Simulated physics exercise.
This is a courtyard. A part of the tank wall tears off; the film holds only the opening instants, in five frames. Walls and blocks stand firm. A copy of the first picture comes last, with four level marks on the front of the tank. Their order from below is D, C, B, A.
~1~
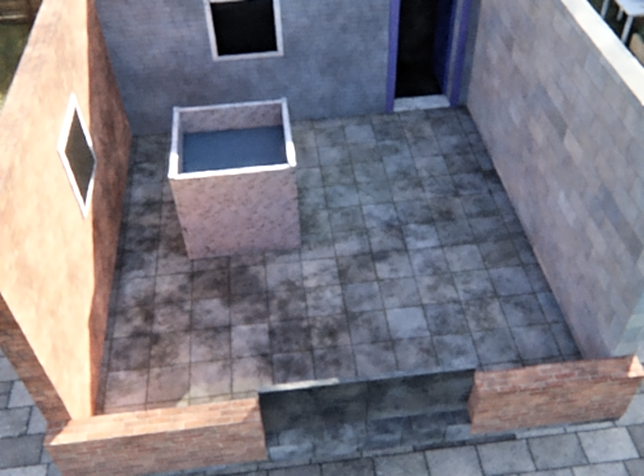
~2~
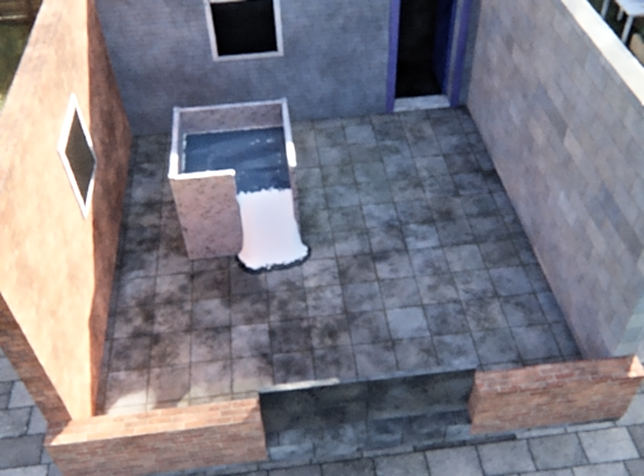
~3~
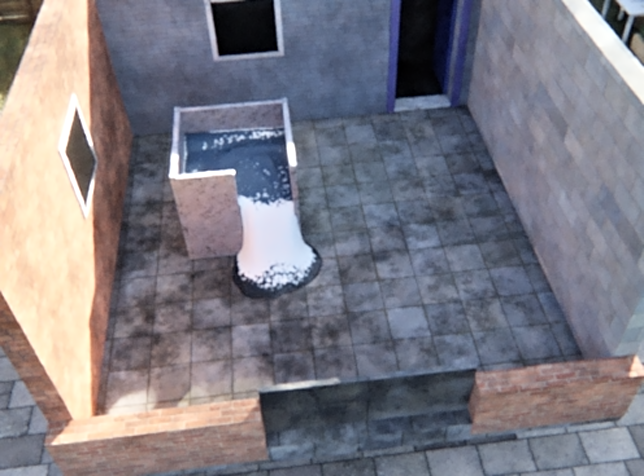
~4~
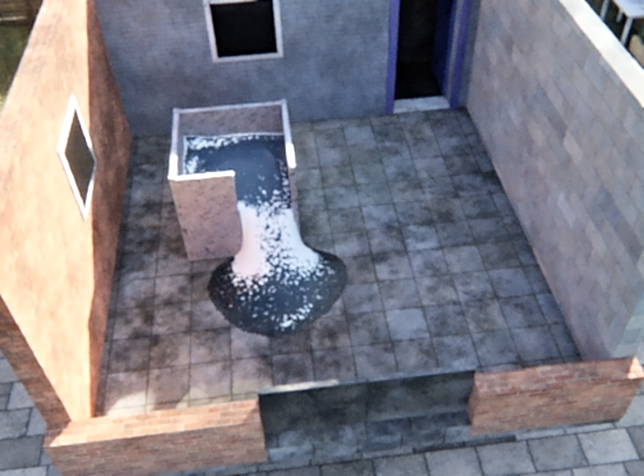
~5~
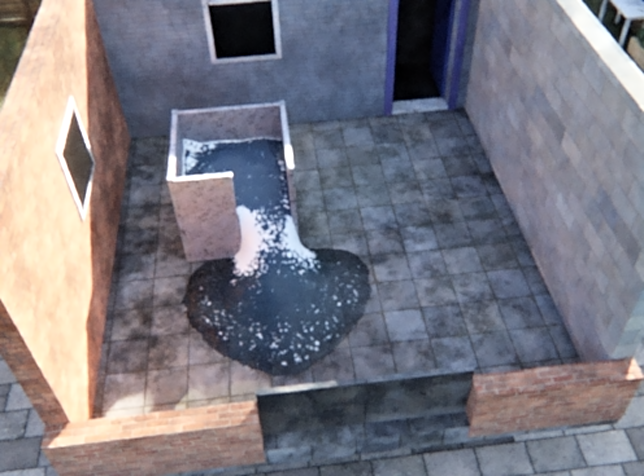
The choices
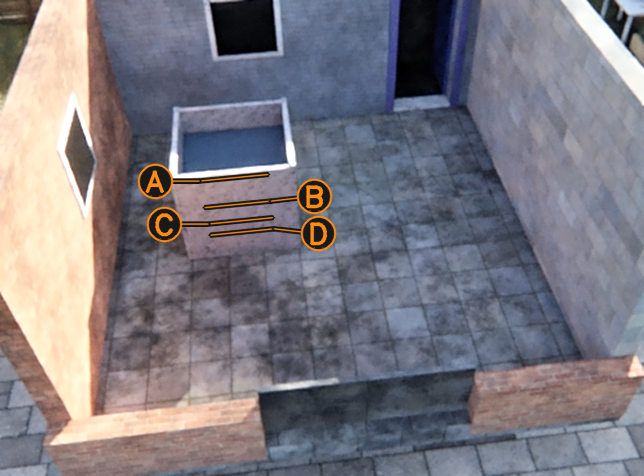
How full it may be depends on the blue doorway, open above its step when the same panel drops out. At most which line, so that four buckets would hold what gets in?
The limit is B.
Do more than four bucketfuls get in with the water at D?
No, not at all.
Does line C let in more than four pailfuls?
No.
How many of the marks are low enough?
Three.
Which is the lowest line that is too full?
A.
On the marked copy, A at (233, 177); B at (238, 204); C at (240, 220); D at (242, 232); from the bottom up D, C, B, A.
With A, about 8 bucketfuls get in.
With B, a splash gets over, under a bucket.
With C, nothing gets over.
With D, nothing gets over.
